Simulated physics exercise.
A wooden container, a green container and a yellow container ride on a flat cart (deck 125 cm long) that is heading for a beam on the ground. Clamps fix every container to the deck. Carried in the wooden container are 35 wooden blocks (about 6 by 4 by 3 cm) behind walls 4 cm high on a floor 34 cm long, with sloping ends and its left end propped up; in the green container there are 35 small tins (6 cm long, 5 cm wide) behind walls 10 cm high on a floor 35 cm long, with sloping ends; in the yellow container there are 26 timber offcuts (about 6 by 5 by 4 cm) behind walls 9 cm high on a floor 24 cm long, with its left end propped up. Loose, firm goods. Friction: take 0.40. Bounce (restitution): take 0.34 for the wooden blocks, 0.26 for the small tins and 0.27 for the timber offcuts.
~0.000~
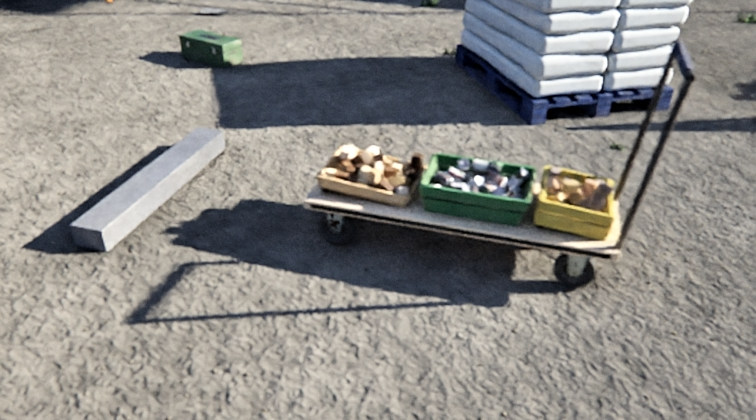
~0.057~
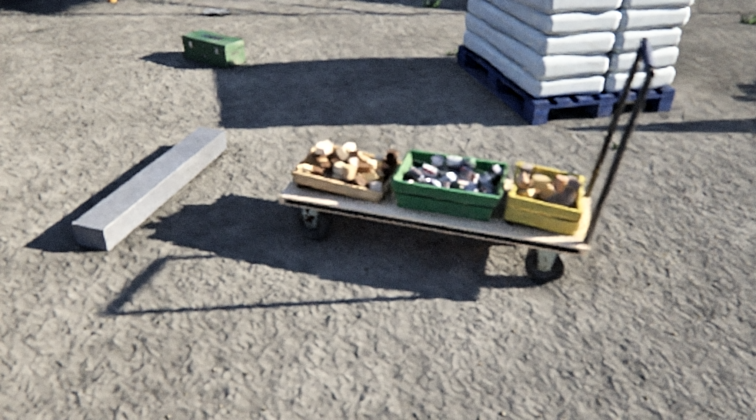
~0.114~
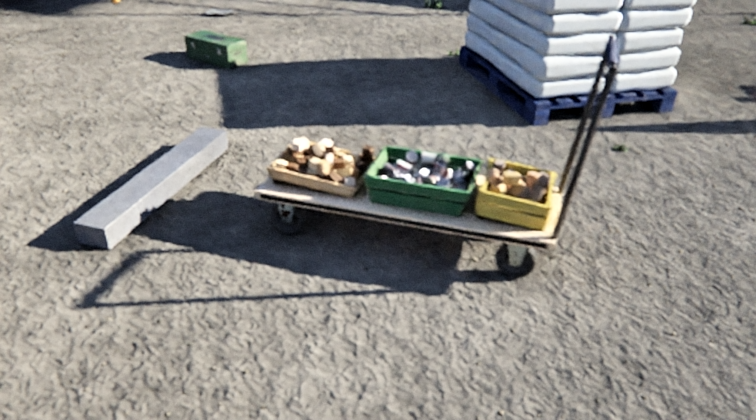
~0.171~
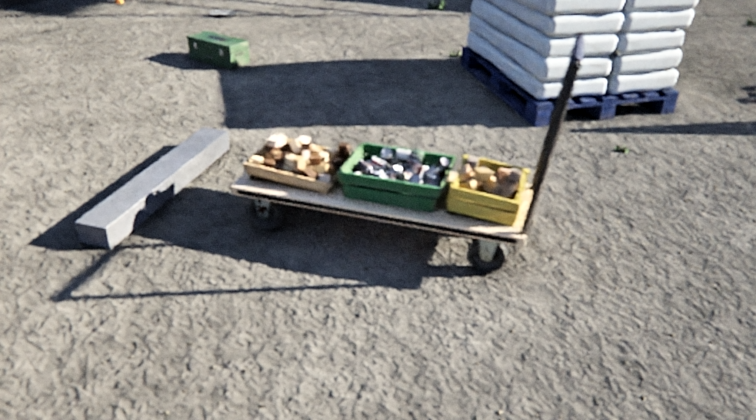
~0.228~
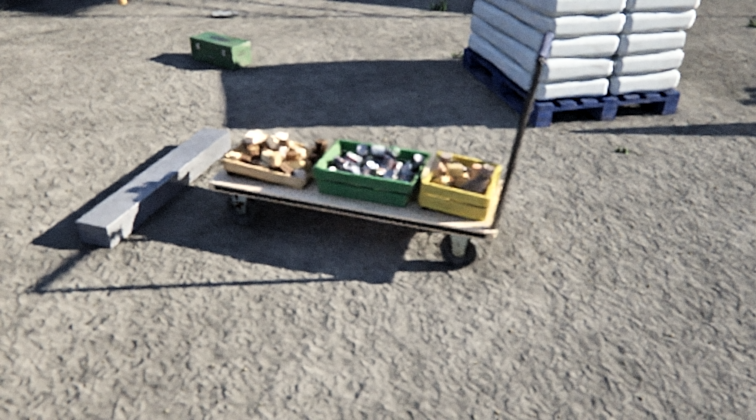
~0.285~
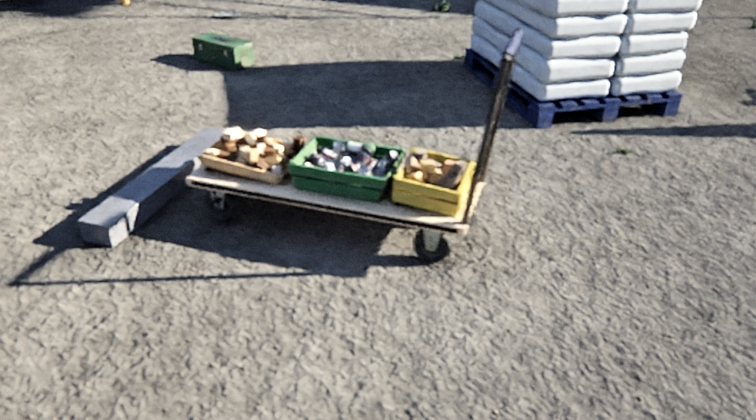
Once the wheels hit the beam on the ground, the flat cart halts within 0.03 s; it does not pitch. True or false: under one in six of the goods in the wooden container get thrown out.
False, over one in six are thrown out.
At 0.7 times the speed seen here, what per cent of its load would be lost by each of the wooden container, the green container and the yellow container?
Wooden container 10, green container 0, yellow container 10 per cent.
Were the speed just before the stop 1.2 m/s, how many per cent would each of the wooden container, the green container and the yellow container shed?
Wooden container 10 %, green container 0 %, yellow container 10 %.
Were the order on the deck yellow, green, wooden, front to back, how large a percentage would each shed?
Wooden container 20 %, green container 10 %, yellow container 10 %.
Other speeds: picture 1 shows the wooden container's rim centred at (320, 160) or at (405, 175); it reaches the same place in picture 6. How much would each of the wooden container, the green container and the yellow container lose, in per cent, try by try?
Wooden container 10 then 40, green container 0 then 10, yellow container 10 then 20 per cent.
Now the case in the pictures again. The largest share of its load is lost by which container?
It's the wooden container.
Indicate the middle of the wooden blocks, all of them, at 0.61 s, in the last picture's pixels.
Their middle is around (185, 137).
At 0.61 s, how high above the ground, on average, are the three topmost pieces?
Their middles sit some 40 cm up.
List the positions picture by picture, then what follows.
In the first picture (places track the rim corner closest to us here; the camera moves round a little), wooden container (408, 197); yellow container (610, 216); 81 cm to go; all still inside.
In the second picture, wooden container (381, 193); yellow container (578, 211); 70 cm to go.
In the third picture, wooden container (355, 188); yellow container (546, 206); 58 cm to go.
In the fourth picture, wooden container (329, 184); yellow container (516, 202); 47 cm to go.
In the fifth picture, wooden container (304, 179); yellow container (486, 197); 35 cm to go.
In the sixth picture, wooden container (280, 175); yellow container (457, 193); 24 cm to go; all still inside.
After 0.39 s, the wheels strike.
After 0.49 s, the wooden container is down by 4 of 35, the green container has all 35 and the yellow container has all 26.
After 0.61 s, the wooden container is down by 8 of 35, the green container is down by 2 of 35 and the yellow container is down by 2 of 26.
After 0.84 s, the wooden container is down by 12 of 35, the green container is down by 2 of 35 and the yellow container is down by 2 of 26.
When it is over (at 1.34 s), the wooden container is down by 12 of 35, the green container is down by 2 of 35 and the yellow container is down by 2 of 26. Asked share, 12 of 35, 34 per cent.
